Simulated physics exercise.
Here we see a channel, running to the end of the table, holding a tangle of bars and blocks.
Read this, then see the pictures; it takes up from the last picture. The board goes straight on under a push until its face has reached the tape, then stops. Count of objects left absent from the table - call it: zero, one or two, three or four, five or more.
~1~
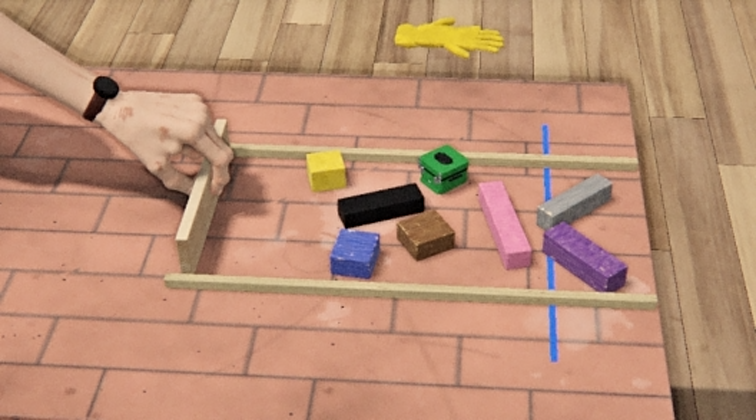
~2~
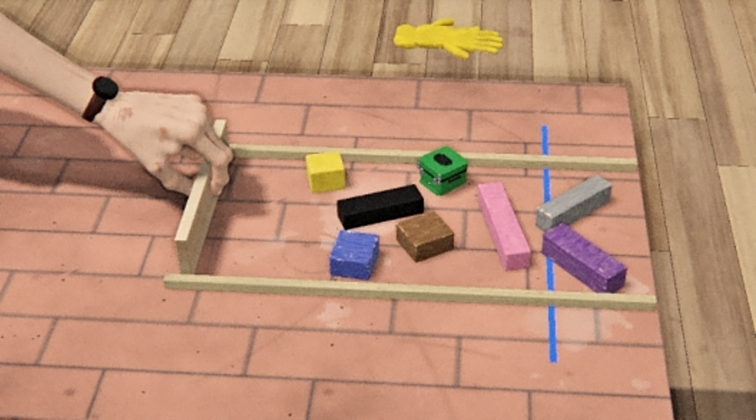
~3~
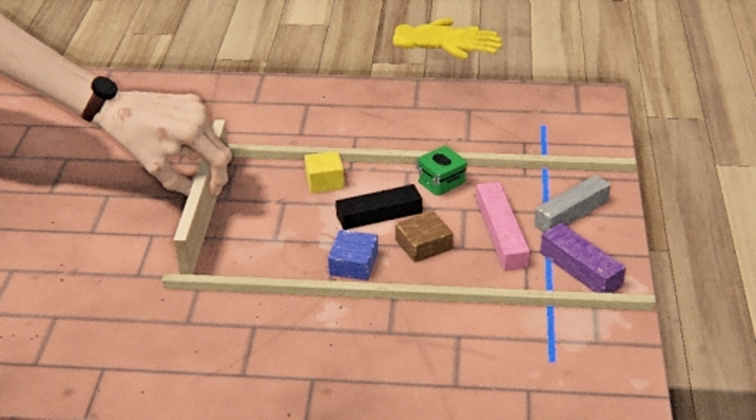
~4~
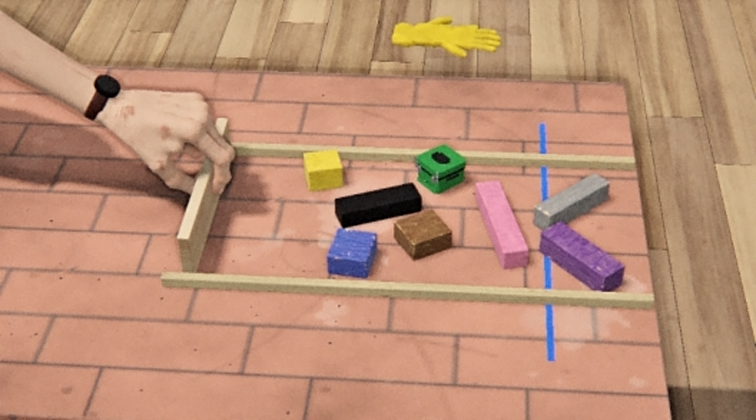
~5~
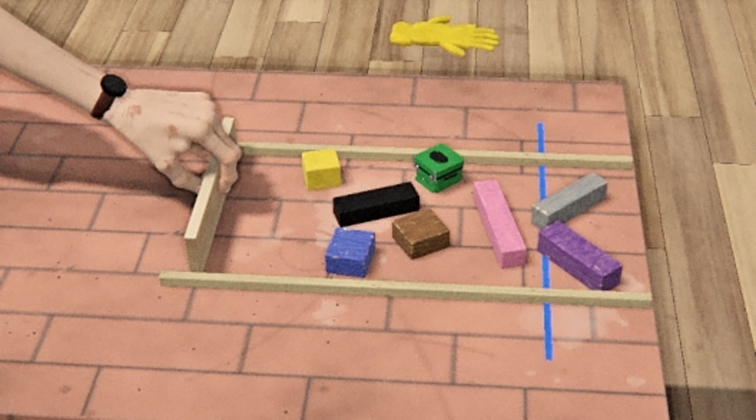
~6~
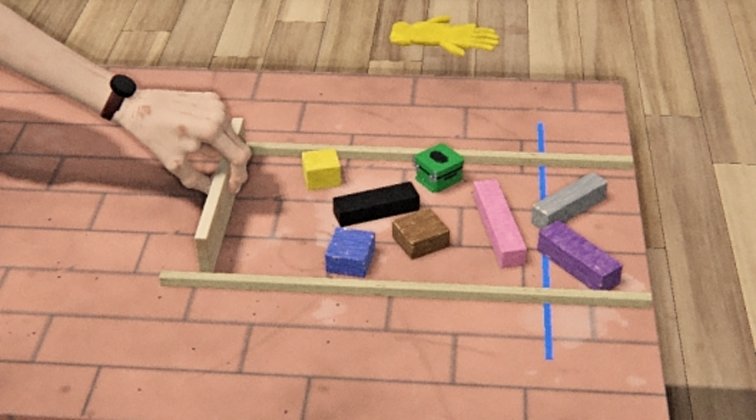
My call is one or two.
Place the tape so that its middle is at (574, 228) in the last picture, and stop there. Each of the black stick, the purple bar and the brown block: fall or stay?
The black stick: It is still there. The purple bar: It is gone. The brown block: It is still there.
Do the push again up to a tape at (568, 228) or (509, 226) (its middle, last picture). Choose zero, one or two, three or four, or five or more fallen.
Three to four; none.
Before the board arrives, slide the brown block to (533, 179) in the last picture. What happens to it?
If so, it stays where it is.
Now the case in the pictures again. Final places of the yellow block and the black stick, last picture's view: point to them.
Reading them off: First (561, 181); then (585, 205).
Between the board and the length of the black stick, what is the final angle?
Roughly 50 degrees.
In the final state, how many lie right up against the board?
My count gives 4.
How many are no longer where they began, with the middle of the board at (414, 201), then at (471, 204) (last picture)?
Counting first: 6, next 8.
A little later, none off yet; purple bar at rest near (579, 257); grey bar at rest near (570, 202); pink bar at rest near (499, 222).
Next, none off yet; purple bar at rest near (579, 257); grey bar at rest near (570, 202); pink bar shifted a little near (513, 221).
Later still, none off yet; purple bar shifted a little near (632, 261); grey bar shifted a little near (612, 204); pink bar shifted about its own width near (583, 226).
When it is over, the number that fall off is one or two; down, grey bar and purple bar.
